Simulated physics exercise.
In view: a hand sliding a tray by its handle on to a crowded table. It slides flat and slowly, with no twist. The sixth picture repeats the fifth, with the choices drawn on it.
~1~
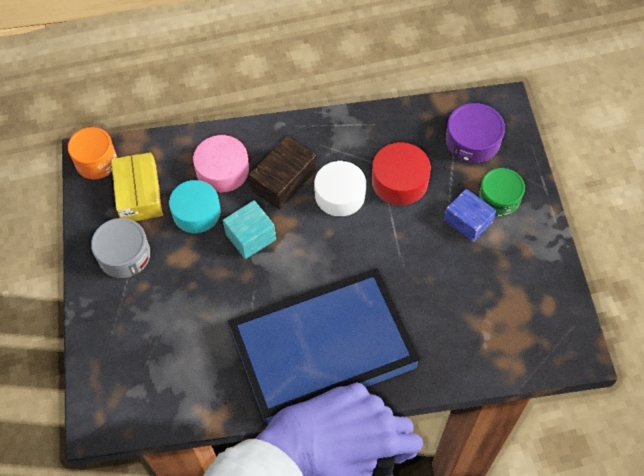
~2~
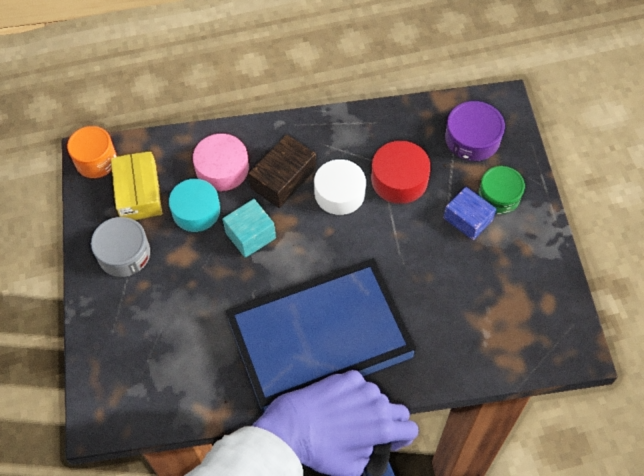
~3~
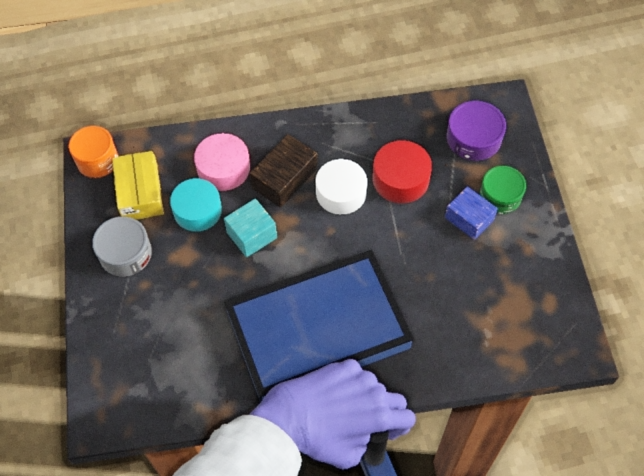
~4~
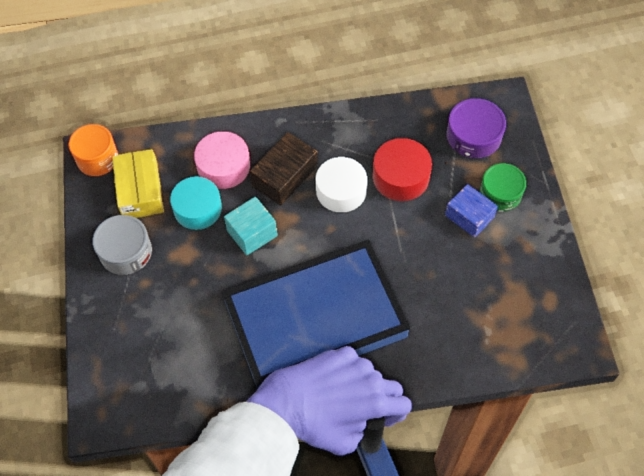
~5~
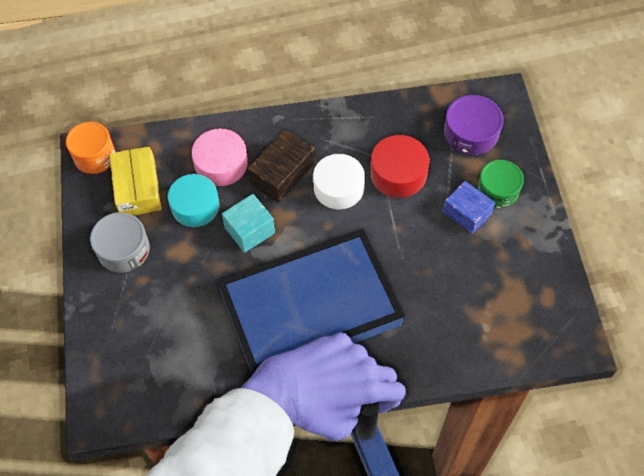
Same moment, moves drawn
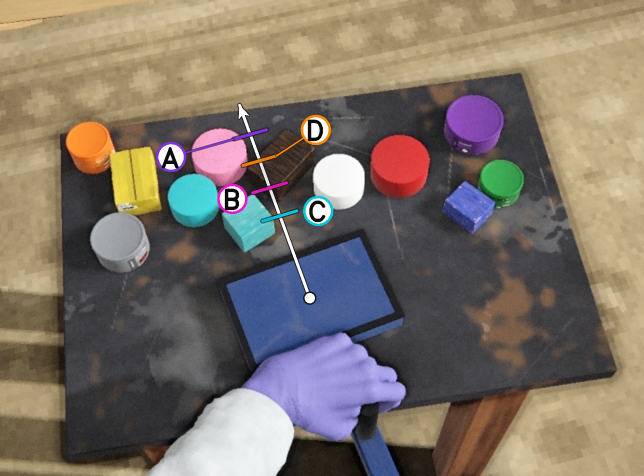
On a dark, stained table crowded with colourful pots and blocks, a purple-gloved hand slowly slides a blue tray forward.
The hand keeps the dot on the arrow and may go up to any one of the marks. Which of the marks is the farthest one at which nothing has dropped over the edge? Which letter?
The farthest safe stop is B.
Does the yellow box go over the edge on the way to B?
No.
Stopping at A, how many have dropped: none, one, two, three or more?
By then, three or more.
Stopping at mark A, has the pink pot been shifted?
Yes.
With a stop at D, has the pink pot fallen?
Yes.
On the marked copy, A at (250, 135); B at (270, 188); C at (280, 216); D at (260, 161); the arrow from (310, 298) to (240, 105); the white dot at (310, 298).
Taking B. A third of the way, tray (295, 261); white pot (337, 176); turquoise block (246, 212).
Two thirds of the way, tray (280, 222); pink pot (214, 144); black block (271, 140).
When it is over, tray (271, 194); pink pot (205, 119); black block (263, 115); nothing has fallen.
As for the rest, A drops the turquoise tin, black block, pink pot, white pot and turquoise block; C is safe but short; D drops the black block, pink pot and white pot.
